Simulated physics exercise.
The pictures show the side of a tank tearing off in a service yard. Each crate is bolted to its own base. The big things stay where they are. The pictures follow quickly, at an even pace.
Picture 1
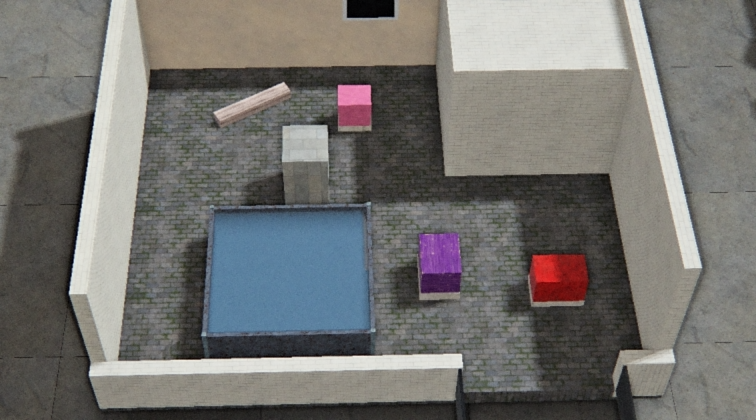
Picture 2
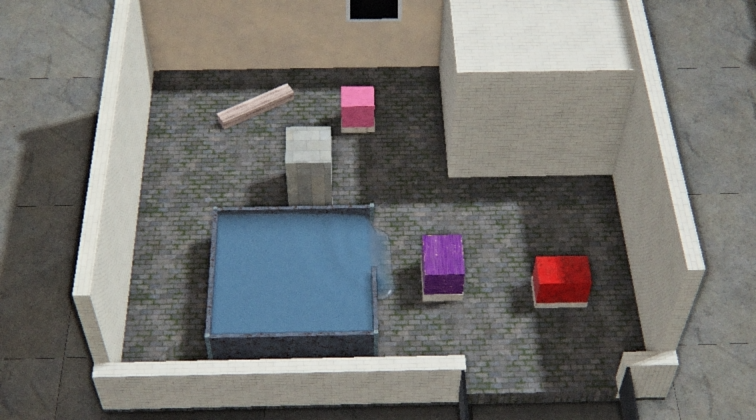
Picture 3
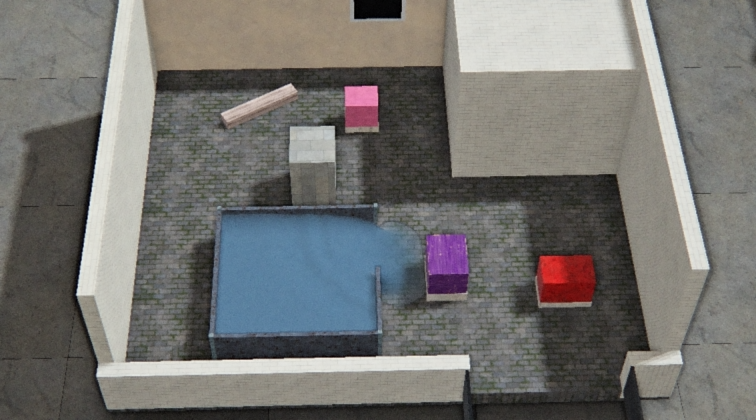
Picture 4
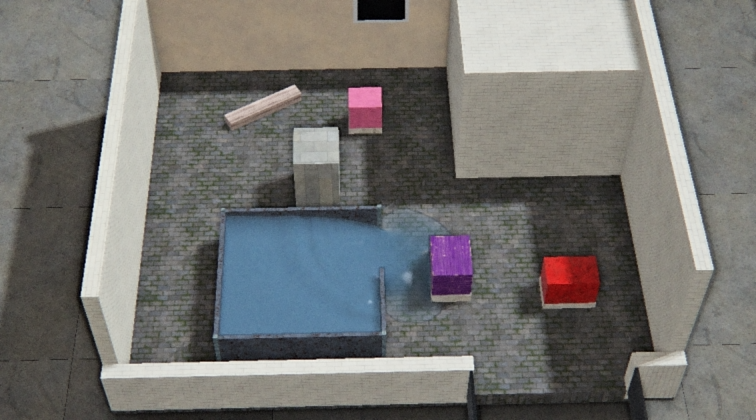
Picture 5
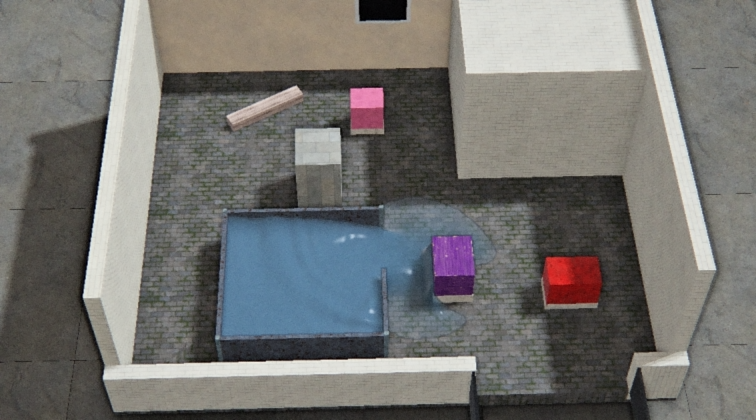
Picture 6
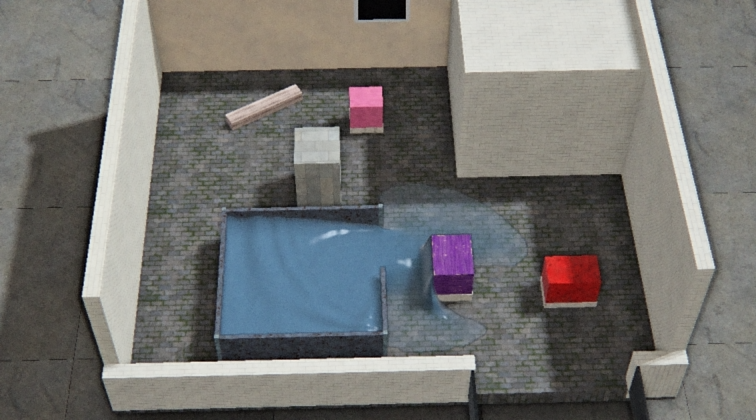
Blue water pours through a gap in the tank's right side and spreads around the purple block.
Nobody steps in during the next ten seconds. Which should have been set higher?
The pink crate escapes dry; the purple crate is wetted; the red crate is wetted.
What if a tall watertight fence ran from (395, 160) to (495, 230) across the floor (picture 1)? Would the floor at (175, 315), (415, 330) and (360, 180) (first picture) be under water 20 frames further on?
One after the other: No water, covered, flooded.
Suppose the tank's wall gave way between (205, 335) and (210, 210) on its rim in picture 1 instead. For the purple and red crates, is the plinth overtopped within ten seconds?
In short: The purple crate is spared; the red crate escapes it.
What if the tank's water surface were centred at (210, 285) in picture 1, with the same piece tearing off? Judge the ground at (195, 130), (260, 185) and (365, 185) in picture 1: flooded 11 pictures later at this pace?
In turn: Dry, dry, flooded.
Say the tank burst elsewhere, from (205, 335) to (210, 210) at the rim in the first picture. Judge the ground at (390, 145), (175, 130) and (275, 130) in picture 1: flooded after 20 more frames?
In that order: Free of water, under water, under water.
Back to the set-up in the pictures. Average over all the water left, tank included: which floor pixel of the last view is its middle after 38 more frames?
Around (403, 267).
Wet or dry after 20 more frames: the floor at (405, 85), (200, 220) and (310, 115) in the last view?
In turn: Under water, free of water, no water.
A moment on, water covers 25 % of the floor; the pink crate not reached, the purple crate water round its plinth, the red crate water round its plinth.
Next, water covers 35 % of the floor; the pink crate not reached, the purple crate water round its plinth, the red crate water round its plinth.
Then, water covers 50 % of the floor; the pink crate water round its plinth, the purple crate water round its plinth, the red crate water round its plinth.
Later, water covers 75 % of the floor; the pink crate water round its plinth, the purple crate water round its plinth, the red crate water round its plinth.
In the end, water covers 95 % of the floor; the pink crate stayed above the water, the purple crate was topped, the red crate was topped.
